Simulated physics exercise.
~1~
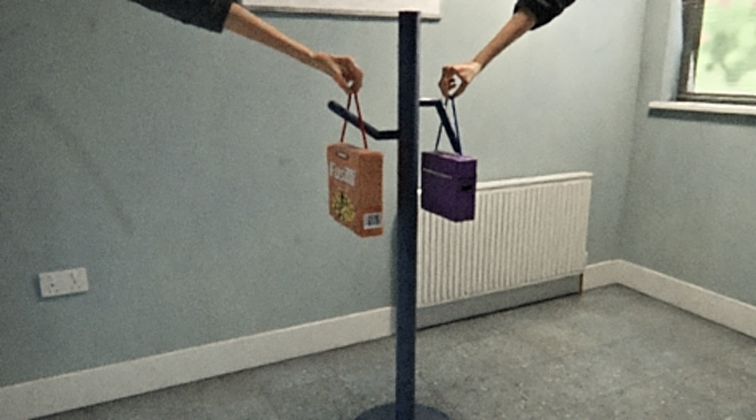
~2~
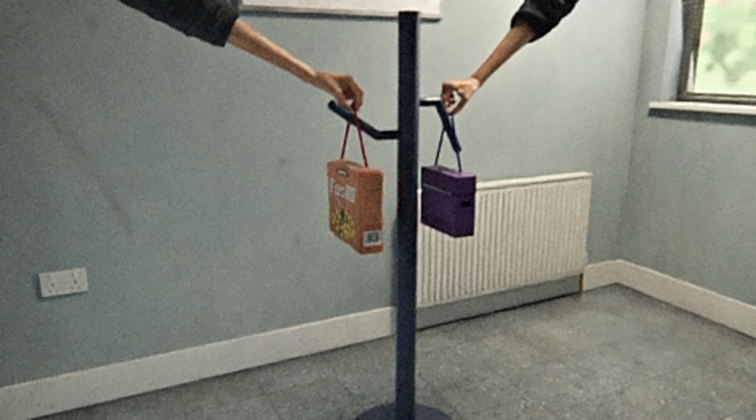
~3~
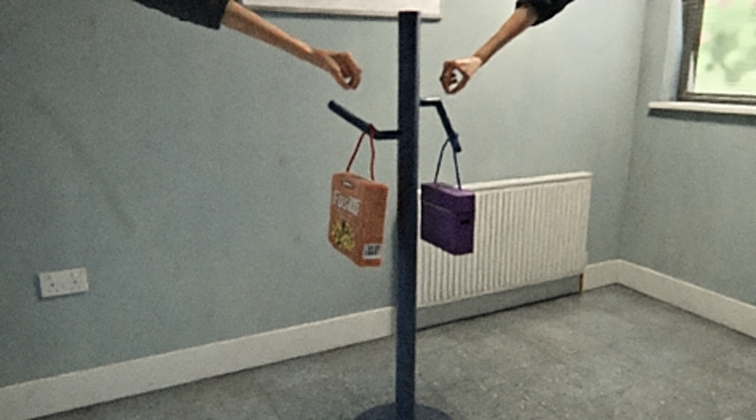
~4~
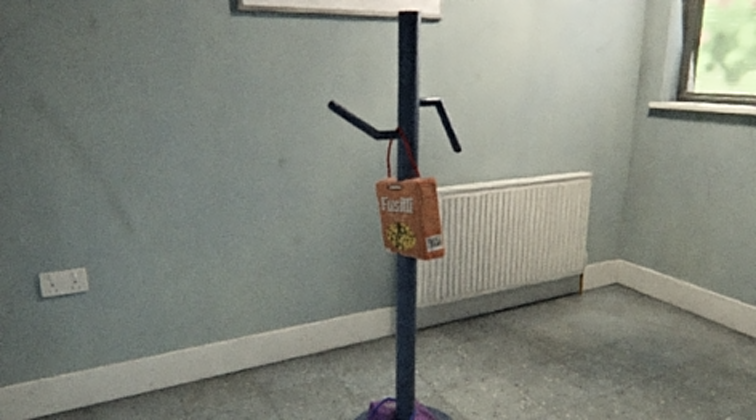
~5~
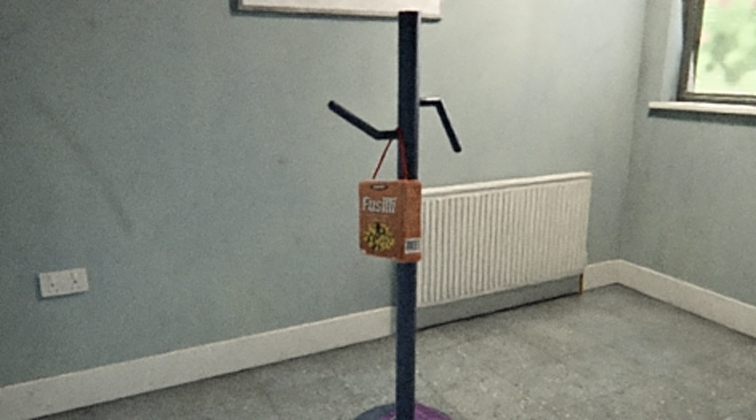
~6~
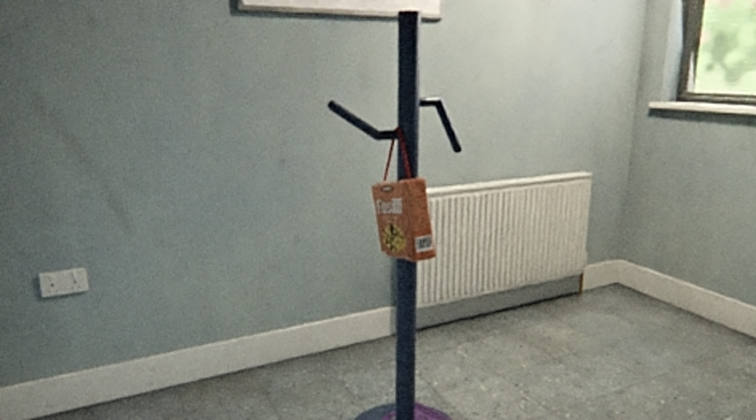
An orange bag and a purple case are held by two hands at the pegs of a dark coat stand, seen from a still, level view in a room with pale blue-green walls, a white radiator and a window at right. The hands lower the bag onto the left peg and the case onto the right, then let go and draw back. The orange bag slides in toward the post and hangs there, swaying and turning. The purple case slips off its downward-sloping peg and drops to the floor. It ends lying behind the base, while the bag still hangs.
